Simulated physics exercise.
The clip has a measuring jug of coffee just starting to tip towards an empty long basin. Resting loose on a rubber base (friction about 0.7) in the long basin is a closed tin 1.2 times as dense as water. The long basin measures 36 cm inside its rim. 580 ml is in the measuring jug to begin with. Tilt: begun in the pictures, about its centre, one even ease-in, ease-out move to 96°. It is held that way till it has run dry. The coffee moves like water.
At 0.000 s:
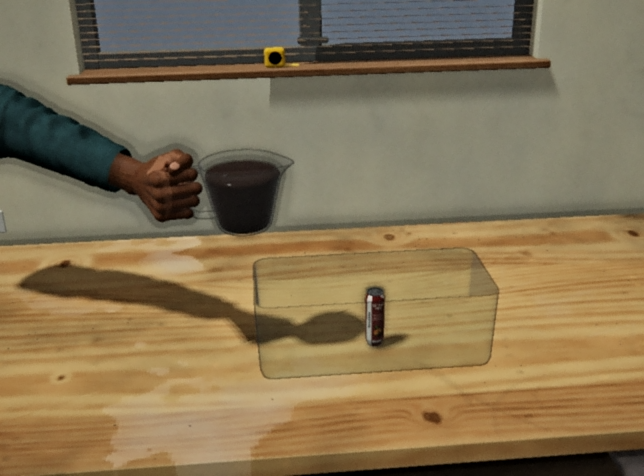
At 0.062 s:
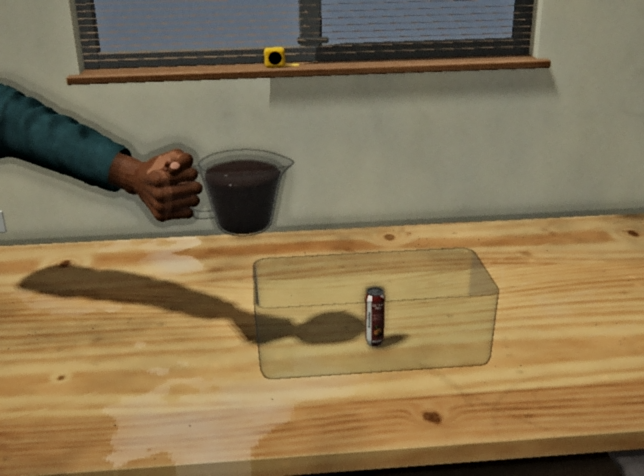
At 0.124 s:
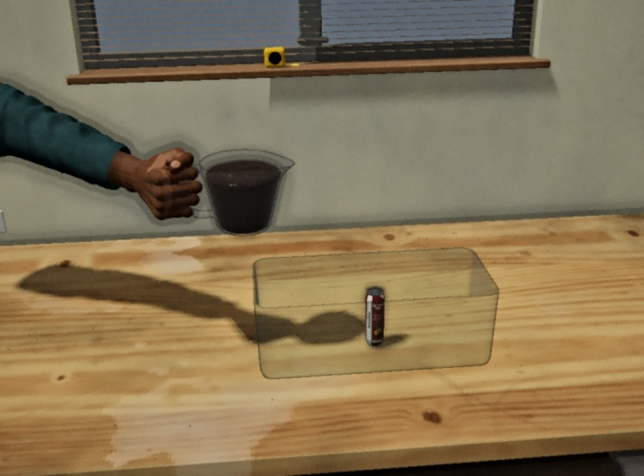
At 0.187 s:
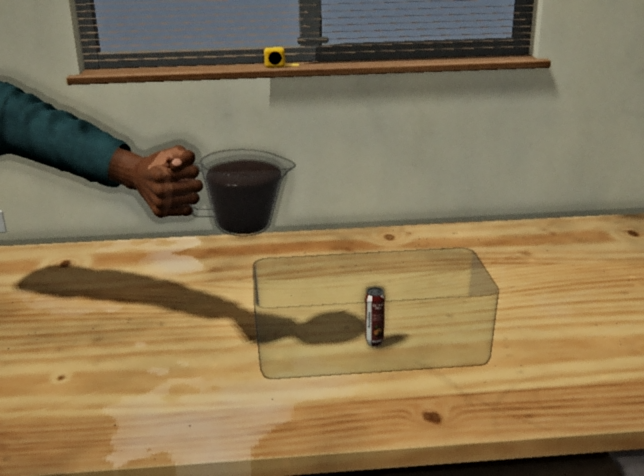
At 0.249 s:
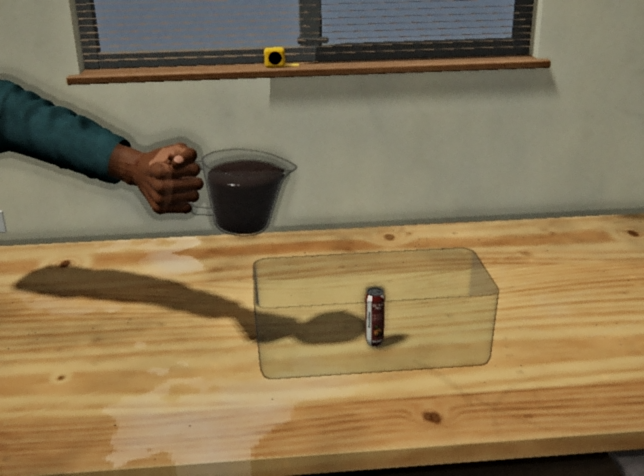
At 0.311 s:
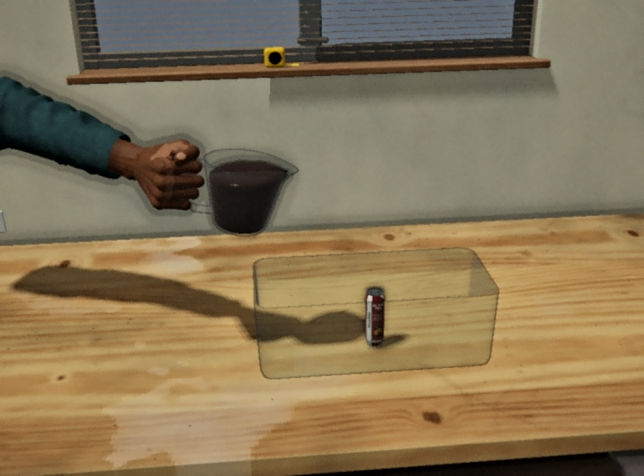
The clip opens on a hand in a teal sleeve holding a clear measuring jug of dark coffee above a wooden table, to the left of a long, empty see-through basin with a small tin. The jug stays upright at first, then the hand slowly tilts it slightly to the right.
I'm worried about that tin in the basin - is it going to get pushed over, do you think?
No - it holds.
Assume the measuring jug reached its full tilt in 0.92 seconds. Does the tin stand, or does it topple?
Outcome - the tin remains standing.
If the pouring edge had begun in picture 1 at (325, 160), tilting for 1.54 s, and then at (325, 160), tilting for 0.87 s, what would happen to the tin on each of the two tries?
The tin overturns the first time and overturns the second time.
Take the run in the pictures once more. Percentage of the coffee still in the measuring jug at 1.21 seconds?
About 18 per cent.
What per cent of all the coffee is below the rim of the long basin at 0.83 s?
10 %, more or less.
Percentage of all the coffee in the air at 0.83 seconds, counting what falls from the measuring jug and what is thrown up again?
About 18 per cent.
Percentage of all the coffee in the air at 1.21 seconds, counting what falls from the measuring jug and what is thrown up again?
Airborne fraction: Approx. 14 %.
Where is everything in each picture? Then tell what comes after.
In the first picture, it leans 0°; its right rim is at (294, 161); the coffee meets the walls at (204, 173) and (281, 170); the long basin's rim runs from (254, 284) to (486, 271); the tin's top is at (375, 294).
In the second picture, it leans 0°; its right rim is at (294, 161); the coffee meets the walls at (204, 173) and (281, 170).
In the third picture, it leans 2°; its right rim is at (295, 162); the coffee meets the walls at (205, 173) and (282, 170).
In the fourth picture, it leans 3°; its right rim is at (296, 164); the coffee meets the walls at (205, 173) and (282, 170).
In the fifth picture, it leans 6°; its right rim is at (297, 166); the coffee meets the walls at (207, 173) and (284, 170).
In the sixth picture, it leans 9°; its right rim is at (299, 169); the coffee meets the walls at (209, 173) and (288, 171).
After 0.83 s the tilt is 54° and 72 per cent is still to pour; the tin stands where it began.
After 1.21 s the tilt is 86° and 19 per cent is still to pour; the tin stands where it began.
After 1.61 s the tilt is 96° and 0 per cent is still to pour; the tin stands where it began.
After 2.04 s the tilt is 96° and 0 per cent is still to pour; the tin stands where it began.
In the end the tin stands where it began.
